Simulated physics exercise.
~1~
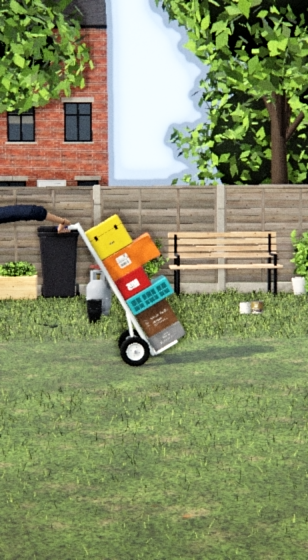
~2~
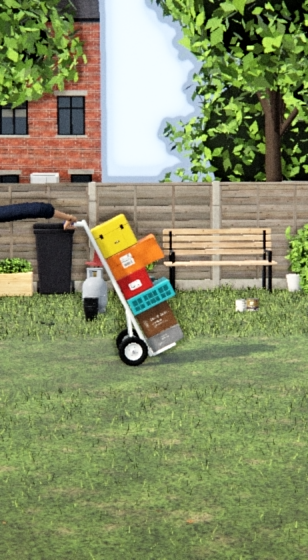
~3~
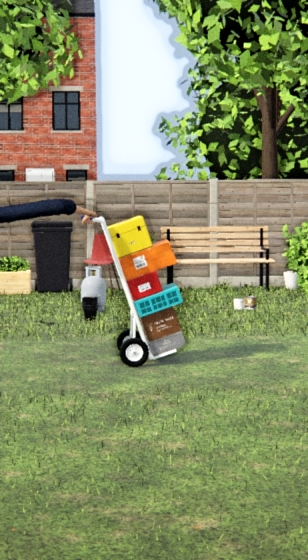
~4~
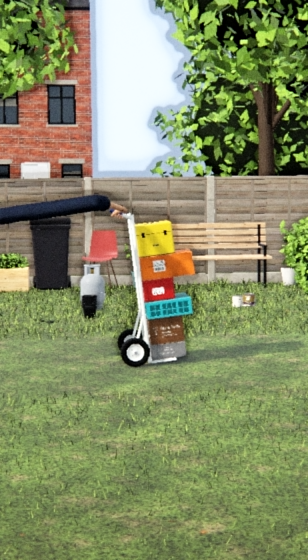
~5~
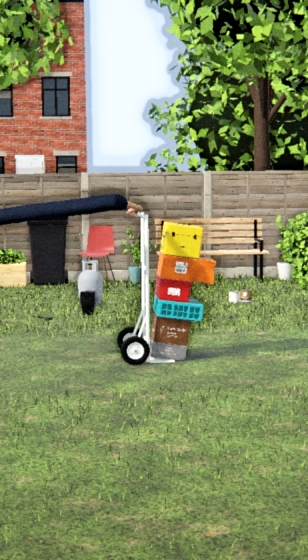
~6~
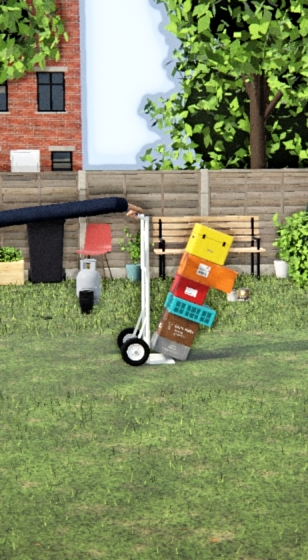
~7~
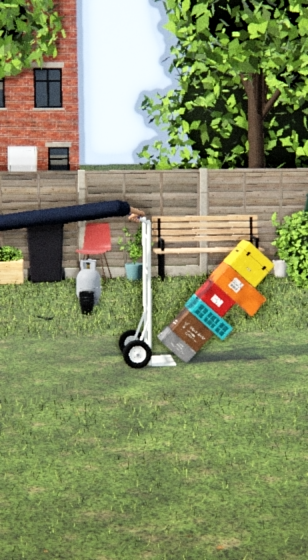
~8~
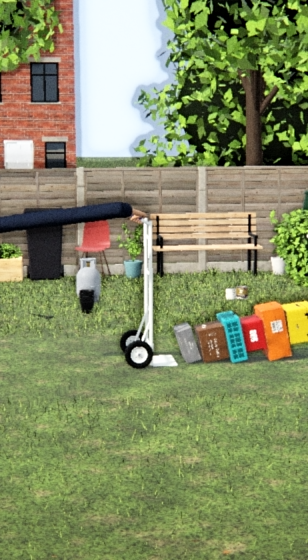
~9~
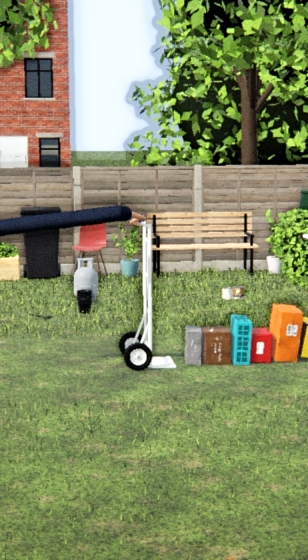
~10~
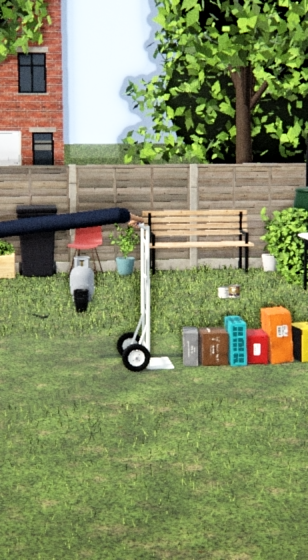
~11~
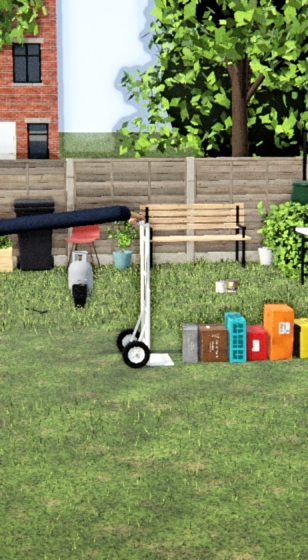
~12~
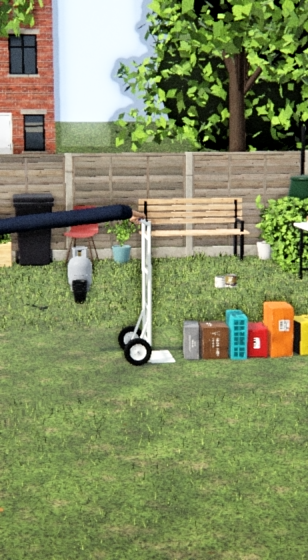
In a fenced garden, a dark-sleeved arm tipped a white hand truck upright, and its stack of colourful boxes and crates leaned away and toppled to the right, ending in a row on the grass while the hand still held the emptied truck.
